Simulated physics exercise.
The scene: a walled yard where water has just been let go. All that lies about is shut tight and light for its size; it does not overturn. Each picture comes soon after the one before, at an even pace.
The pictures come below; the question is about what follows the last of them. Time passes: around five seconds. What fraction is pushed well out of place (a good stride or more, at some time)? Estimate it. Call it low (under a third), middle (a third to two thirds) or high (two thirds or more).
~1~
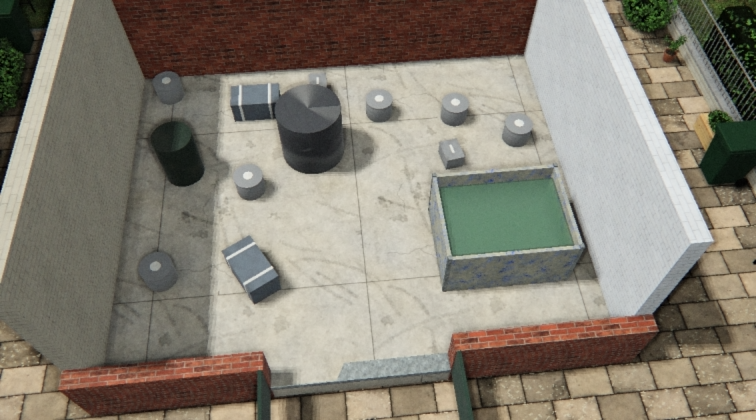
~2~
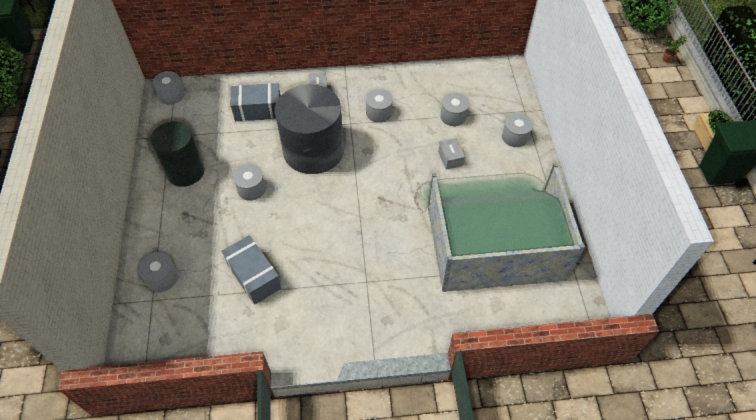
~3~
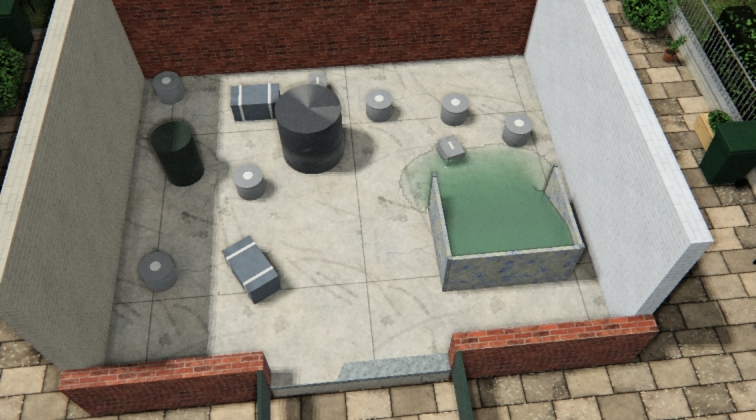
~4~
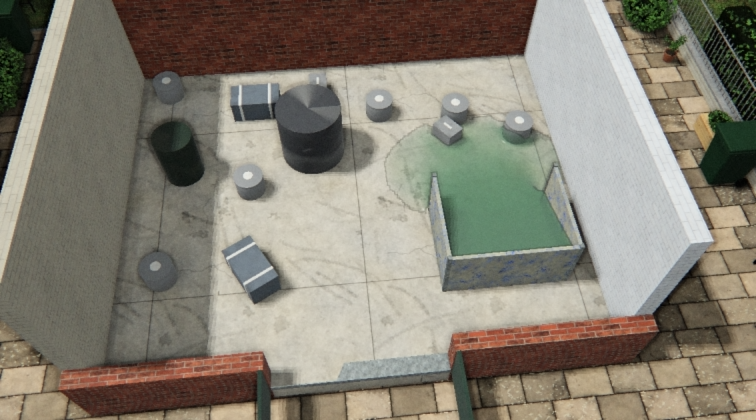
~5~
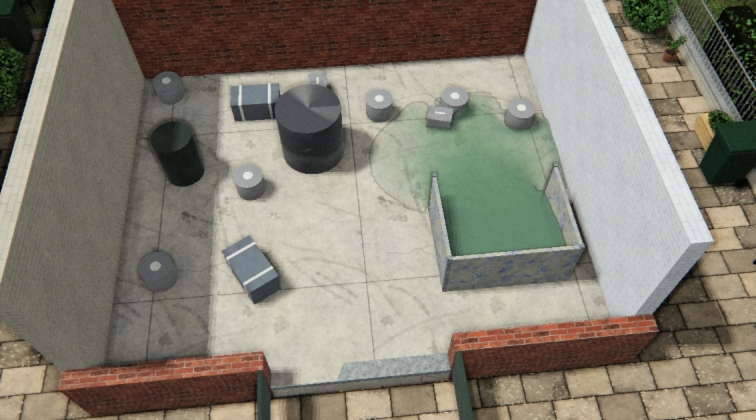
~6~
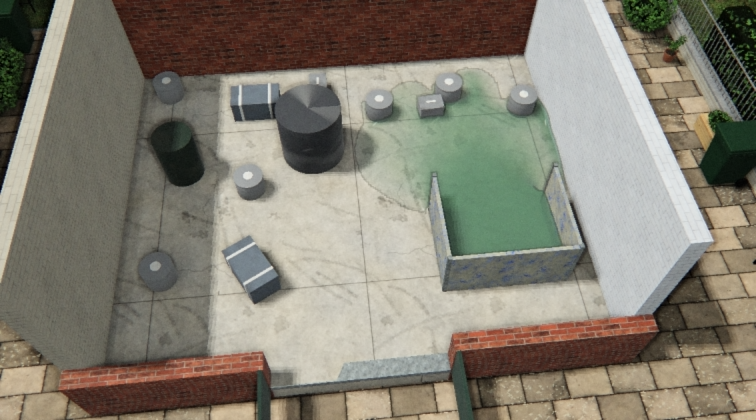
High.
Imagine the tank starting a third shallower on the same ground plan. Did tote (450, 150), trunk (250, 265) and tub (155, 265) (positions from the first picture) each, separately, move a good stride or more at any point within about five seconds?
The first did it, the next came up short, and the last came up short.
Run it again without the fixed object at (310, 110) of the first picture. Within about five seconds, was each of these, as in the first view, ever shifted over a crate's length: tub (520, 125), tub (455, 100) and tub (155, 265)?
Each in the order asked: Got moved a good way; got moved a good way; moved little if at all.
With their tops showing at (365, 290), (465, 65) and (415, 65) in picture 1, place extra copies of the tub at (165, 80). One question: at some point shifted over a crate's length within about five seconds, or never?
One after the other: Under that, that far or more, that far or more.
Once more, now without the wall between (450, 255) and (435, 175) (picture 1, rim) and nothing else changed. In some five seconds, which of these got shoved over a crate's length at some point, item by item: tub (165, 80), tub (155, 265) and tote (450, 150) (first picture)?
Taking them in order, displaced that much, displaced that much, less than that.
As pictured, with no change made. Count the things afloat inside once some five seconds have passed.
The count comes to 5.
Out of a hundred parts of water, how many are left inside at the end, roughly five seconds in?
Estimate: Near 100 in a hundred.
A moment on, 3 of 10 are well off their spots; 1 afloat.
Next, 5 of 10 are well off their spots; 5 afloat.
Later, 6 of 10 are well off their spots; 5 afloat.
In the end, 7 of 10 are well off their spots, and 7 have been at some point; 5 afloat.
